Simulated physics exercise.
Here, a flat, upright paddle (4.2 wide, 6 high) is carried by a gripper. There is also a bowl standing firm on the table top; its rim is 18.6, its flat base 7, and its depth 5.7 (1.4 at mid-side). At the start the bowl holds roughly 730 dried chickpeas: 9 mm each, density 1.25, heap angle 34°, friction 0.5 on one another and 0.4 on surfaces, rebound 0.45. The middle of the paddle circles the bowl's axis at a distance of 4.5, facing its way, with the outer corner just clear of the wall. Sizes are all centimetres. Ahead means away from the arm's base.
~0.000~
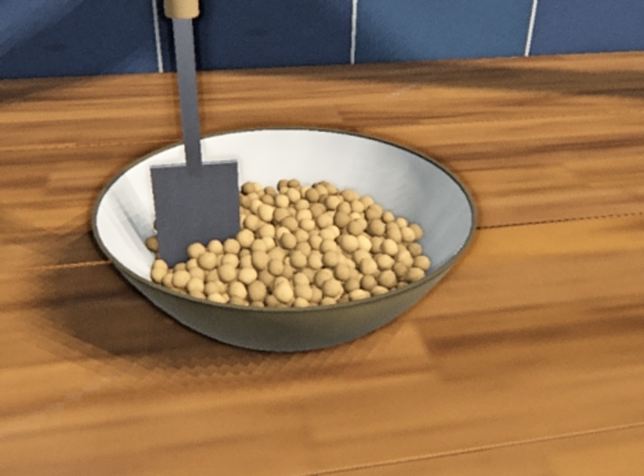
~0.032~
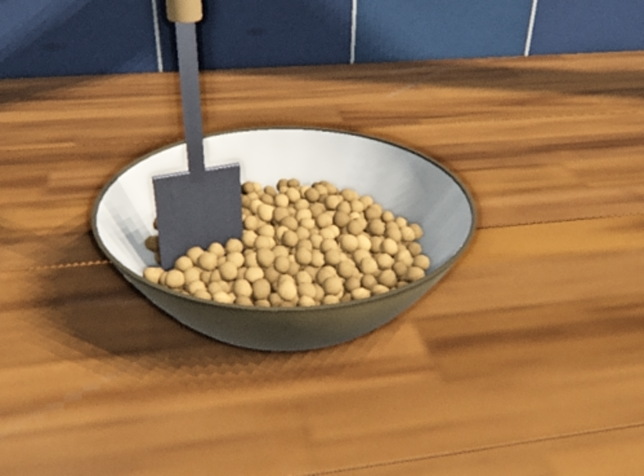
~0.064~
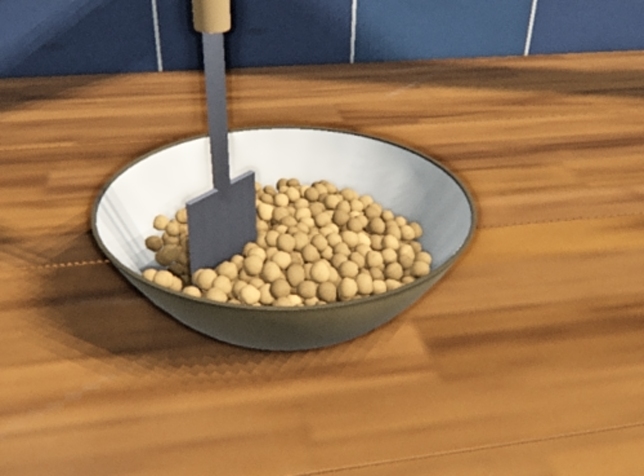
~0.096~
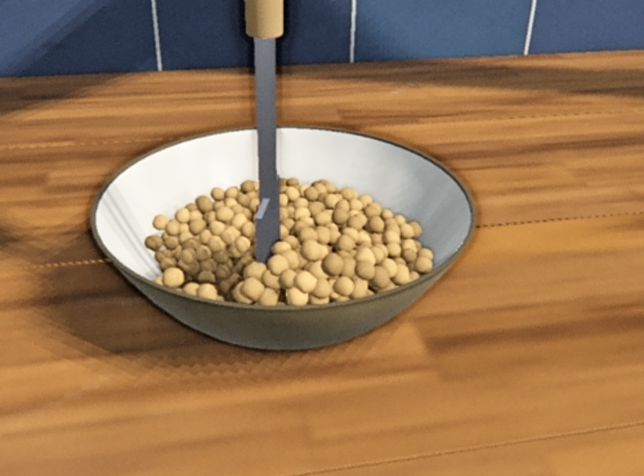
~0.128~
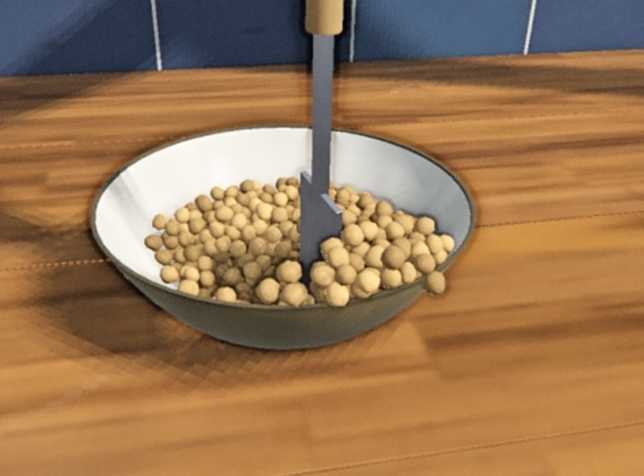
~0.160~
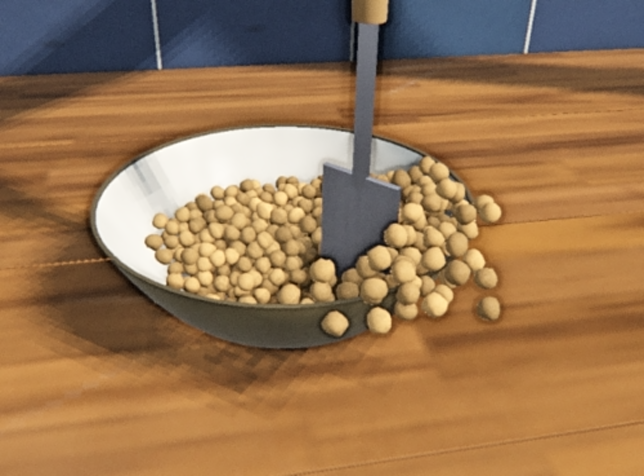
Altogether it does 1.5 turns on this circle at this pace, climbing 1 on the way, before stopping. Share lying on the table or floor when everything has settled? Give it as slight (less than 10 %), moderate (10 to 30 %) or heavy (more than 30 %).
It is heavy.
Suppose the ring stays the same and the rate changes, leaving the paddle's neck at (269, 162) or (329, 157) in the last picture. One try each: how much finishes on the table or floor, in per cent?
Around 15 and 30 percent, in that order.
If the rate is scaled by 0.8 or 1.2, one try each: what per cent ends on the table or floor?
I'd expect near 30 per cent, then near 45 per cent.
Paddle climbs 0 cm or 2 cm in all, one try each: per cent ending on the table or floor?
Near 45 in a hundred, then near 25 in a hundred.
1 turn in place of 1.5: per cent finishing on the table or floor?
Roughly 30 per cent.
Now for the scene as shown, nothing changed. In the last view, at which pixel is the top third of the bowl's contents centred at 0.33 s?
I'd put its middle near (217, 168).
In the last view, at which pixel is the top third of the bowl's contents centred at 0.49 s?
Centre, approx.: (287, 286).
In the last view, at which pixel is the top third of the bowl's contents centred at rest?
Roughly pixel (296, 258).
After 0.33 s, 287° round, highest piece 10 above the table; 560 in the bowl, 68 on the table or floor, 99 in flight or on the tool.
After 0.49 s, 83° round, highest piece 8 above the table; 470 in the bowl, 229 on the table or floor, 28 in flight or on the tool.
After 0.78 s, 180° round, highest piece 5 above the table; 445 in the bowl, 282 on the table or floor.
After 1.48 s, 180° round, highest piece 5 above the table; 445 in the bowl, 282 on the table or floor.
In the end, 445 in the bowl, 282 on the table or floor. That is 39 % on the table or floor.
